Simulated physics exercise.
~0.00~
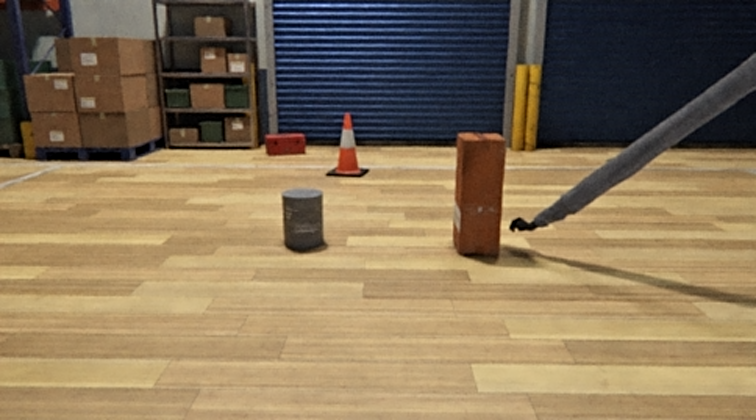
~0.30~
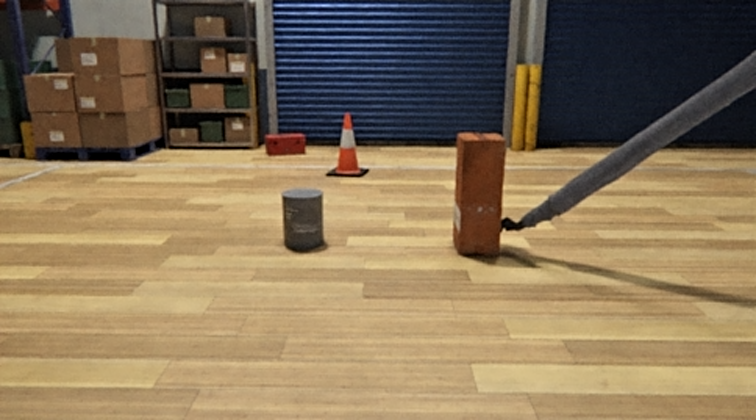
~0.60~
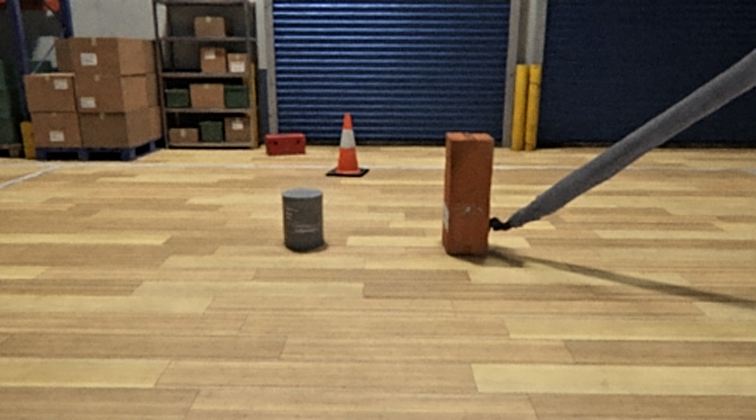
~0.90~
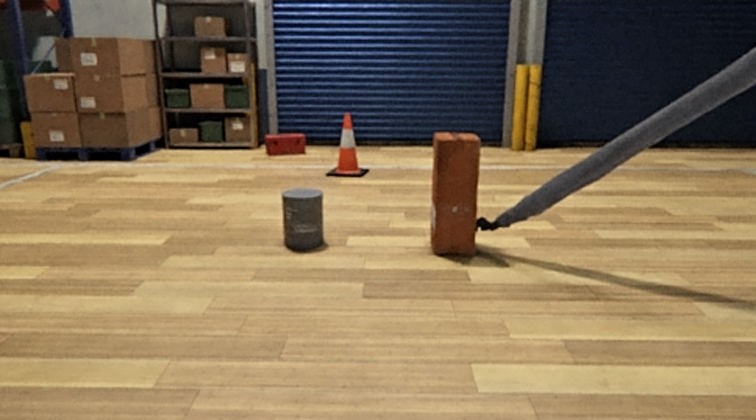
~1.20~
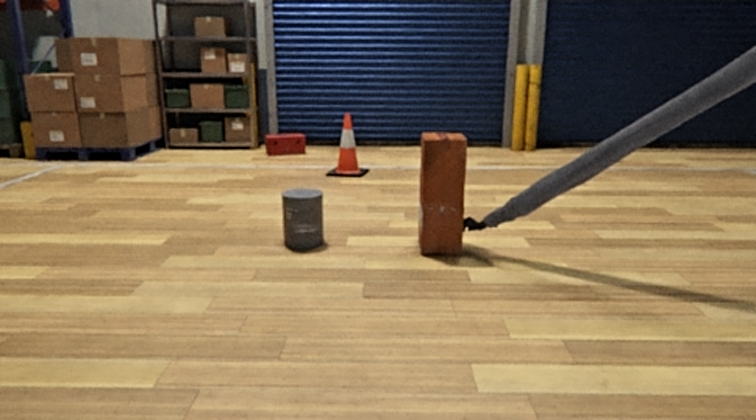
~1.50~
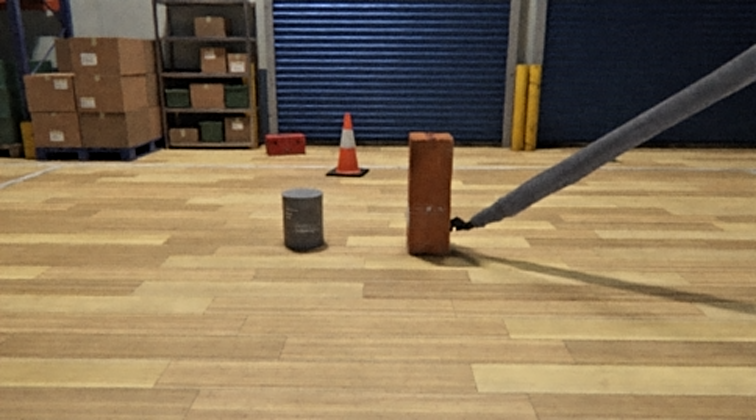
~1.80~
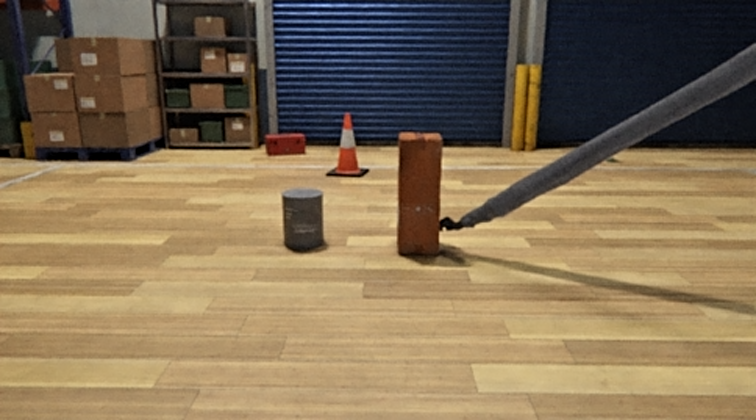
An orange box slides left toward a grey pail, pushed by an arm, staying upright.
